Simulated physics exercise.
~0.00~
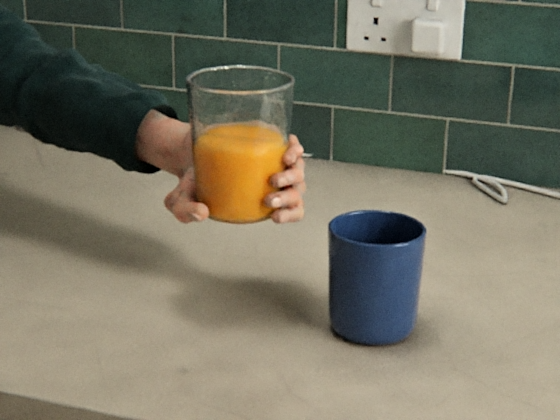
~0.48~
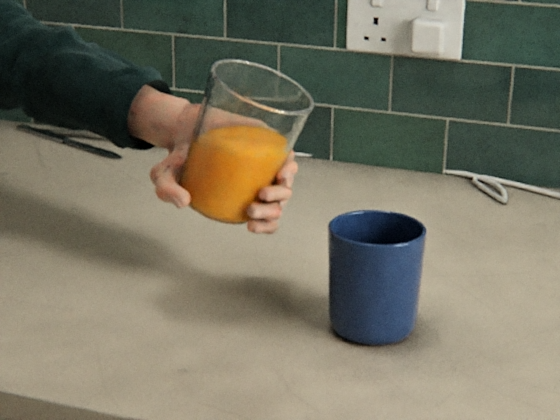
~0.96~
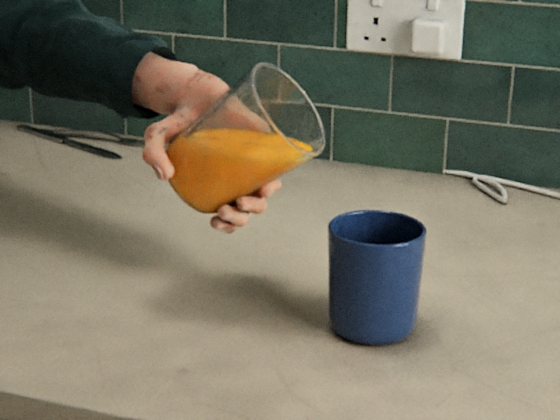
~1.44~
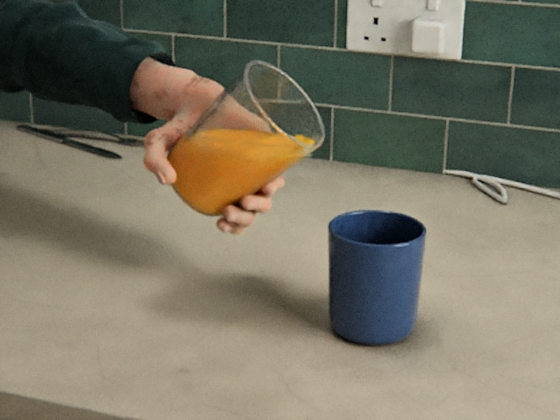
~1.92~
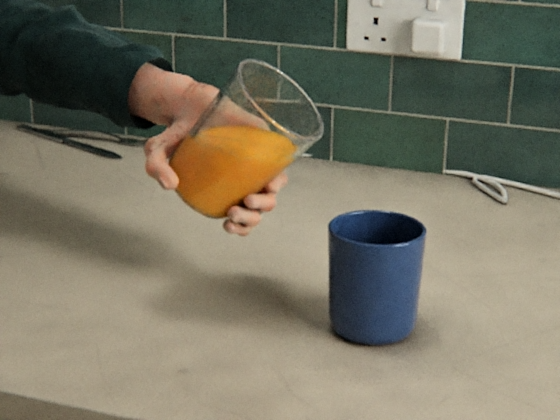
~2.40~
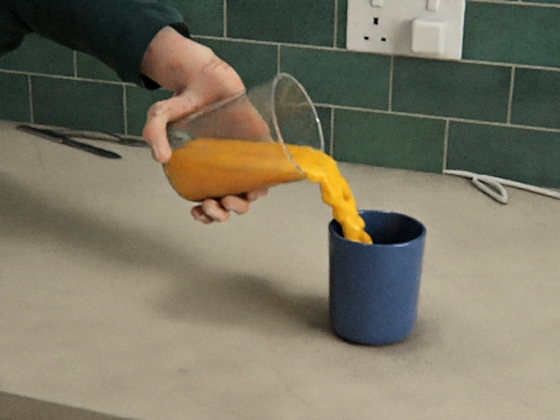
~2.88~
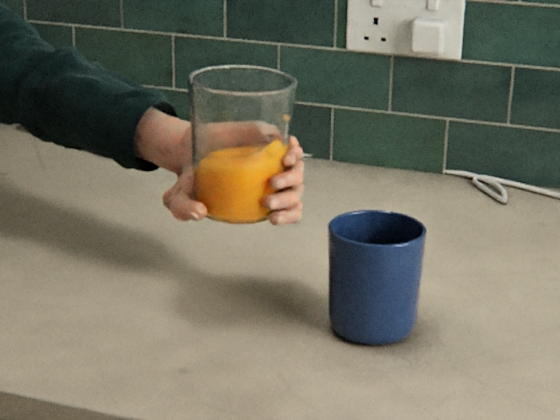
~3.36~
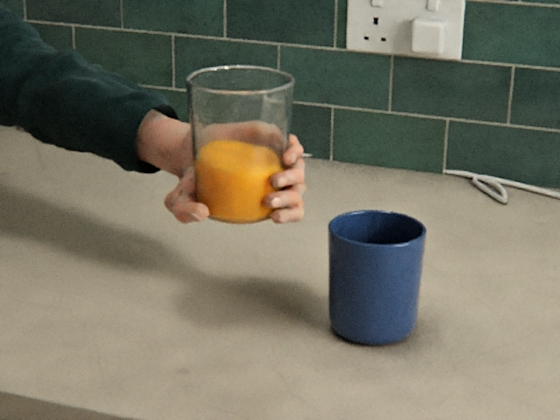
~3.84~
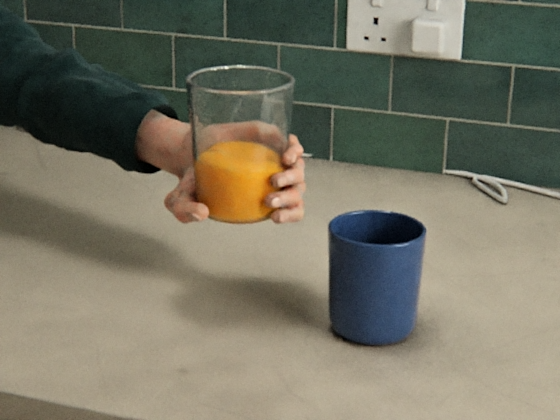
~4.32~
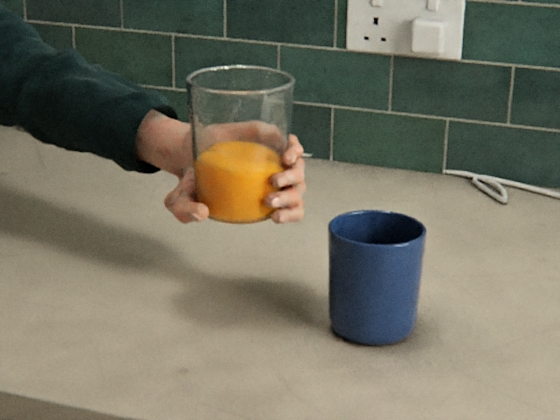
A still view looks slightly down on a beige kitchen counter backed by green tiles, with a white socket on the wall. An empty blue cup stands on the right, while a hand in a dark green sleeve holds a clear glass of orange juice above and to its left. The hand tips the glass towards the cup until the juice nears the rim, then eases it back a little. It tips further, and juice streams into the cup. Finally the hand levels the glass and holds it still, with less juice left inside and no spill visible on the counter.
